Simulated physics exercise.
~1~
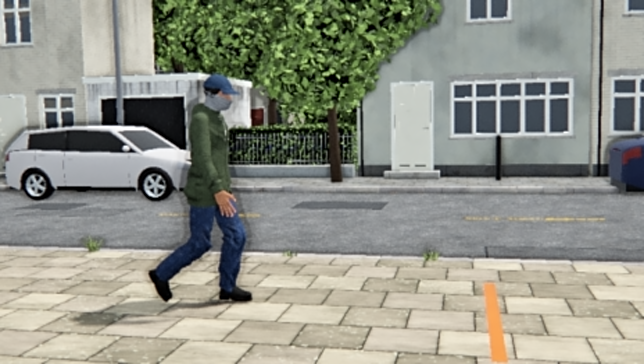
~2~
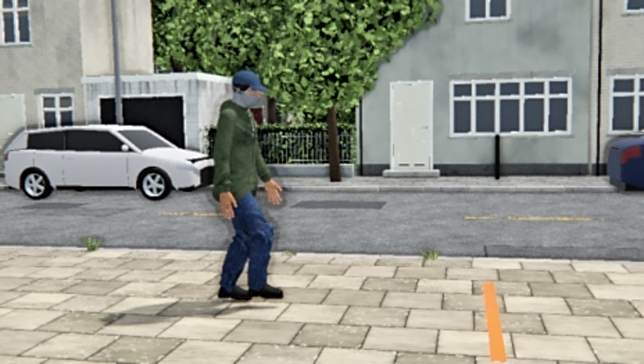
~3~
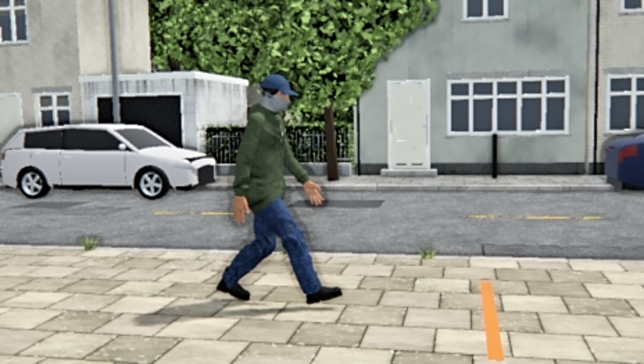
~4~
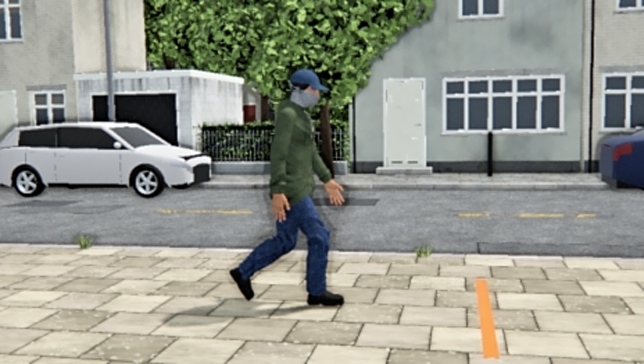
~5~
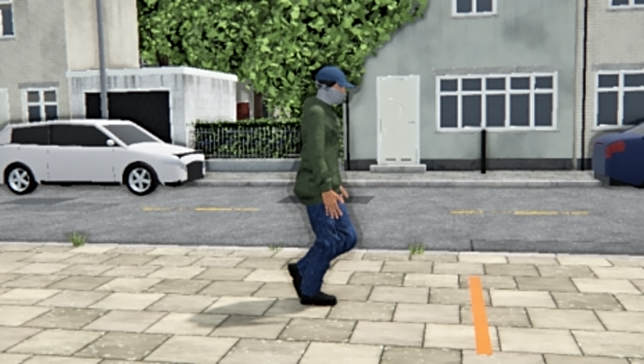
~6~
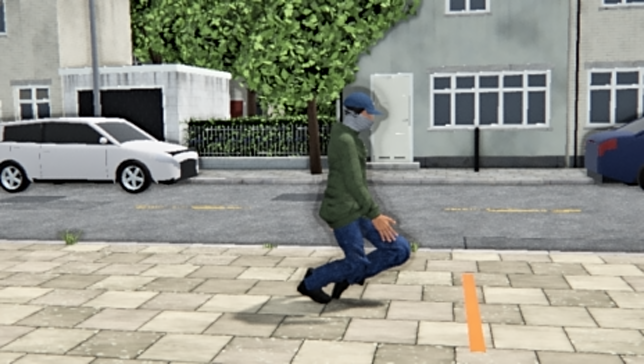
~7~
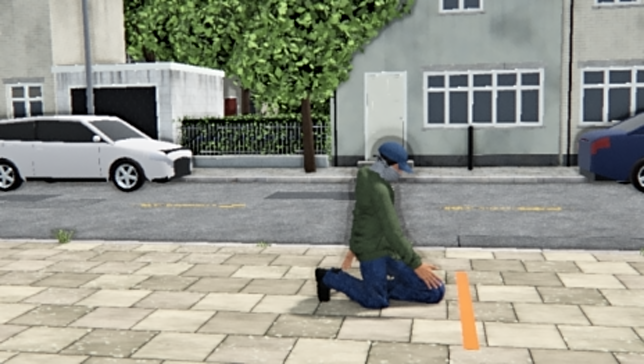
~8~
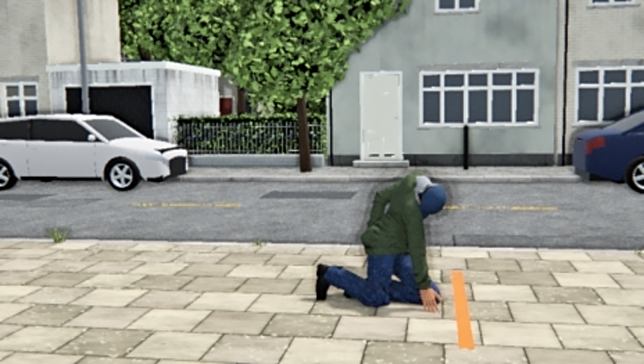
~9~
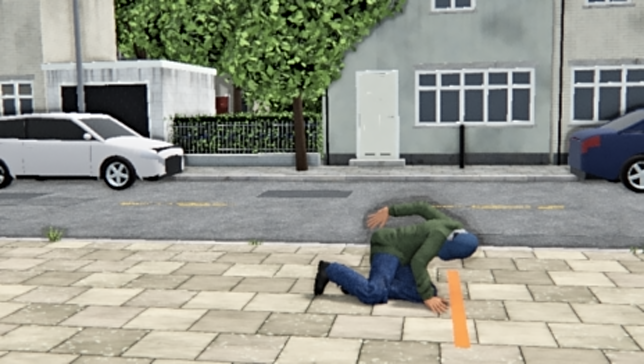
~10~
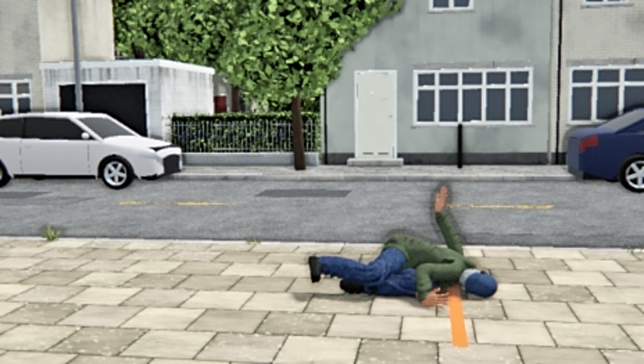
A person in a blue cap, grey face covering, green jacket and jeans walks right along a pale paved sidewalk, seen from the side. Across the grey road stand a white car at left, a leafy tree, pale houses and a dark blue car at right, while an orange strip marks the paving ahead. As the view drifts slightly right, the walker's knees buckle and they drop to the ground, then fold forward, head sinking. They topple onto the paving with one arm raised, ending with the head just past the strip, chest and hips short of it.
